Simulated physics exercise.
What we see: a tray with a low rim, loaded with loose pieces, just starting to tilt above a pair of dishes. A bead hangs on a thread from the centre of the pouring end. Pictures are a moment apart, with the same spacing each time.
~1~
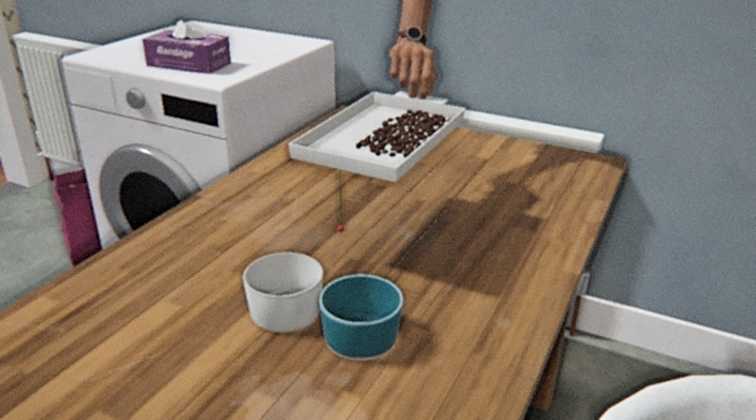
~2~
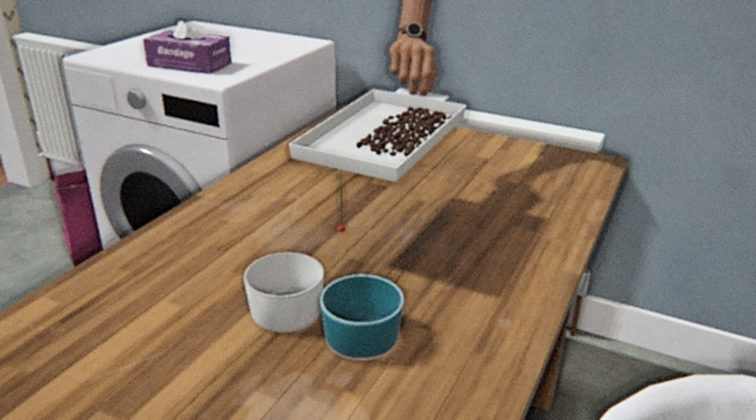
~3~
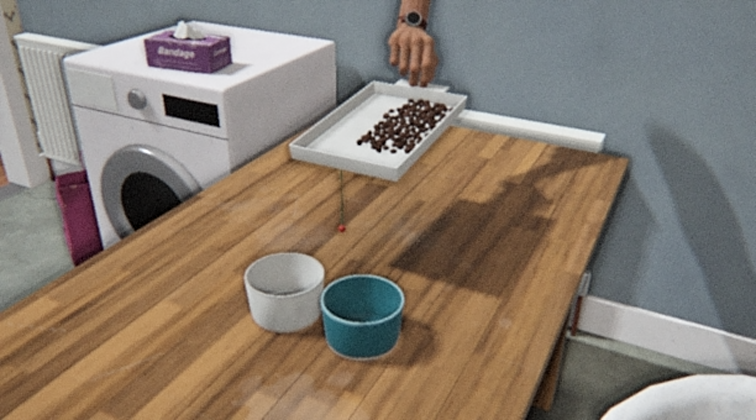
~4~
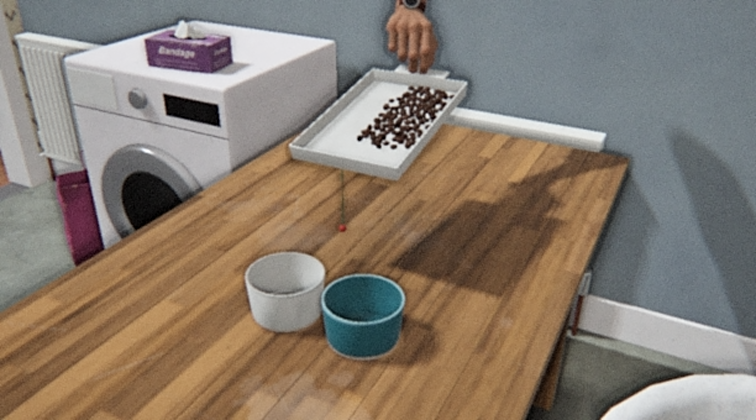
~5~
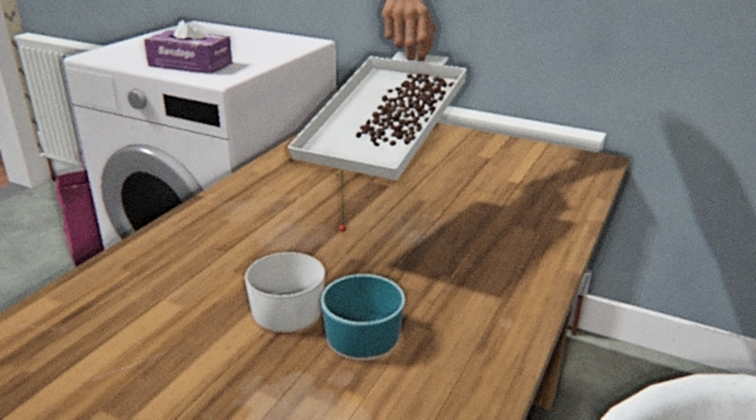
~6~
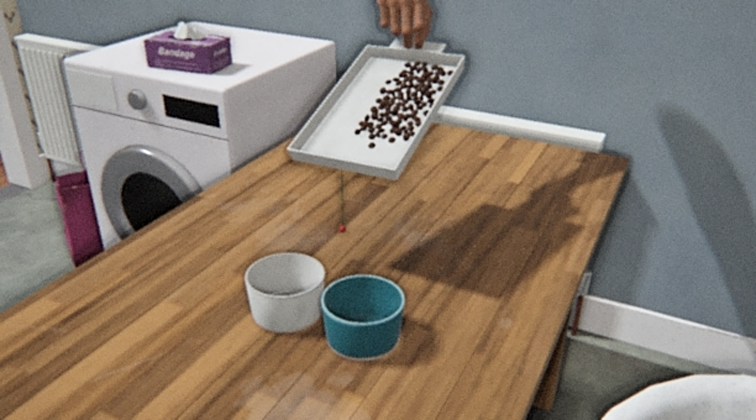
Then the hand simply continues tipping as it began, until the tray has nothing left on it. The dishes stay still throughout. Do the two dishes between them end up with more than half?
No: Well, most of it stays out of the dishes by the end.
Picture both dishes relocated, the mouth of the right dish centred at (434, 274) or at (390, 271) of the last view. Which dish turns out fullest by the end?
The first time it's the left member, the second time the left member.
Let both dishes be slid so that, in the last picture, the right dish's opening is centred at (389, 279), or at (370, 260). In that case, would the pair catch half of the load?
Result, first setup: The bulk; second setup: The bulk.
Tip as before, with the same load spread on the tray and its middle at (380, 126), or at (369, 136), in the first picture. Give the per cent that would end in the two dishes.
You'd get about 20 per cent first and about 10 per cent second.
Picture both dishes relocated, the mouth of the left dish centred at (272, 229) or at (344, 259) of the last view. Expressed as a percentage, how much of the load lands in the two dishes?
60 and 60 %.
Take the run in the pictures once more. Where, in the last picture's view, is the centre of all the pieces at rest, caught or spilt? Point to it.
Roughly at (316, 290), give or take.
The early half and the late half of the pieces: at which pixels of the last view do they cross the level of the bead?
At (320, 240) for the first part, then at (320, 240) for the others.
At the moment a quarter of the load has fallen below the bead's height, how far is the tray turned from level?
Around 80° of tilt.
Shortly afterwards, tray tipped steeply; all but a few on the tray; a little in the air.
Next, tray tipped past a quarter turn; near half on the tray; only a few in the right dish; a little in the left dish; near a third outside both; a little in the air.
Some moments later, tray tipped past a quarter turn; only a few in the right dish; a little in the left dish; the bulk outside both.
In the end, tray tipped past a quarter turn; only a few in the right dish; a little in the left dish; the bulk outside both.
